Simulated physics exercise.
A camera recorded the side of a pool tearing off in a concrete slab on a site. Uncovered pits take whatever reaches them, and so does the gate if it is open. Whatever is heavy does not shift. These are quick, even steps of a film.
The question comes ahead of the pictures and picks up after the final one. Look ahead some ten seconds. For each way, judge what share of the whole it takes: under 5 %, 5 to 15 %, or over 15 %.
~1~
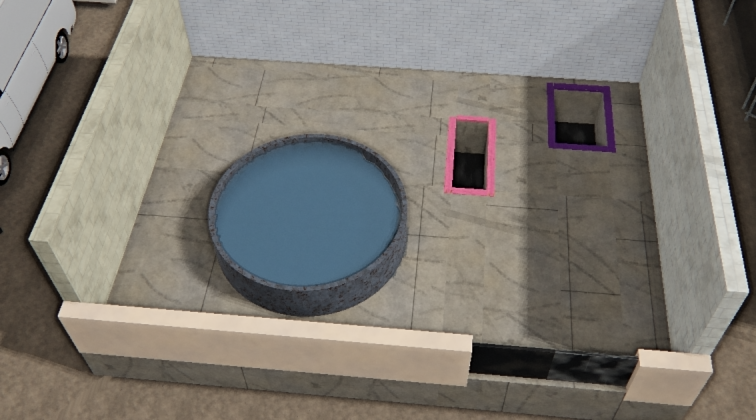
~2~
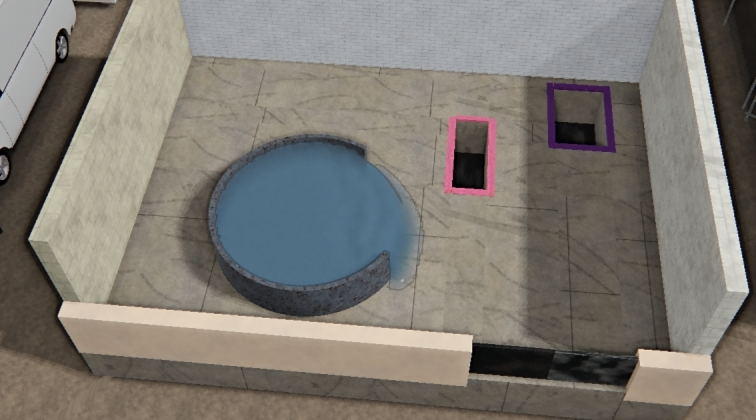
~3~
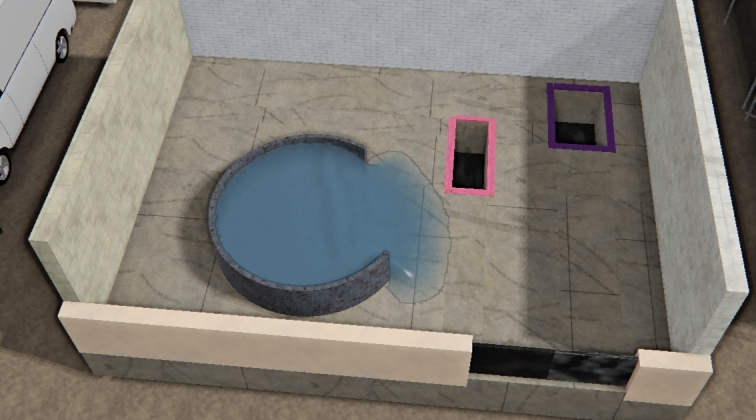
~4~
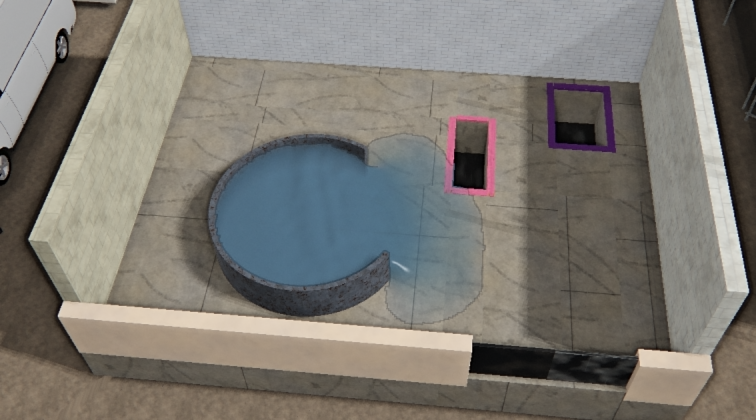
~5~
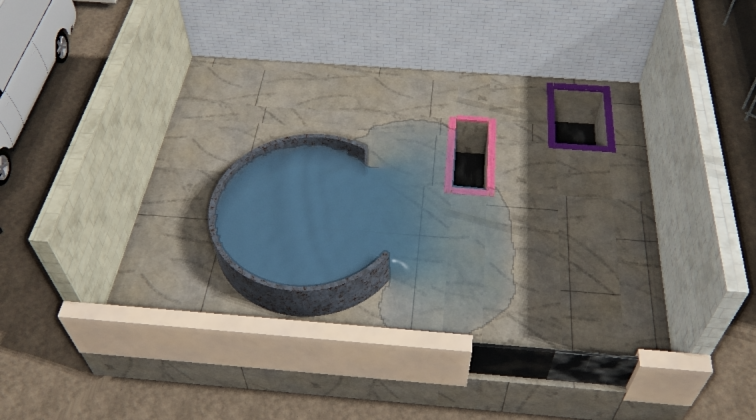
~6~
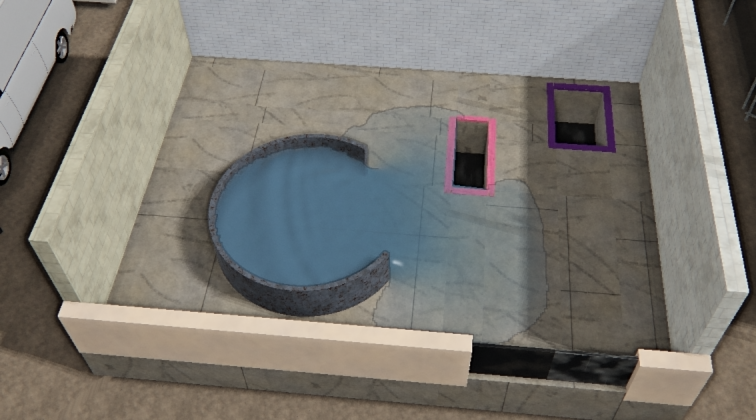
Outcome: As it plays out the gate never reaches five per cent, as it plays out the purple pit goes past fifteen per cent, as it plays out the pink pit goes past fifteen per cent.
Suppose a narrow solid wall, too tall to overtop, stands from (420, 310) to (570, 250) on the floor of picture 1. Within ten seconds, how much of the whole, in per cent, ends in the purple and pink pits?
Estimated shares: Purple 30 percent, pink 35 percent.
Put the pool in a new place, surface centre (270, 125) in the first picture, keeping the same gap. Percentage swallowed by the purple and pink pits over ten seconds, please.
The purple pit ends up with 25 per cent and the pink pit with 40 per cent.
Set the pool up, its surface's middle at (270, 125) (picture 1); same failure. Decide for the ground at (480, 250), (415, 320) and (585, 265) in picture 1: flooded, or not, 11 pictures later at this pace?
Well, first one got wet, second one stays dry, third one got wet.
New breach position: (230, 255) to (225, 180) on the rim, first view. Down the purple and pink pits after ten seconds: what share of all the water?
The purple pit gets 12 per cent and the pink pit 8 per cent.
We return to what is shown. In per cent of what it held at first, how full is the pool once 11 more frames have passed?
About 48 per cent.
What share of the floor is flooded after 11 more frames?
I reckon around 45 %.
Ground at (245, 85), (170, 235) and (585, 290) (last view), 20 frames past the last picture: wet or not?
In turn, the three spots are high and dry, high and dry and soaked.
A moment on, water covers 40 % of the floor; the gate 0 %, the purple pit 0 %, the pink pit 6 %.
Next, water covers 45 % of the floor; the gate 0 %, the purple pit 0 %, the pink pit 12 %.
Then, water covers 50 % of the floor; the gate 0 %, the purple pit 3 %, the pink pit 19 %.
Later, water covers 55 % of the floor; the gate 0 %, the purple pit 13 %, the pink pit 25 %.
In the end, water covers 70 % of the floor; the gate 0 %, the purple pit 23 %, the pink pit 30 %.
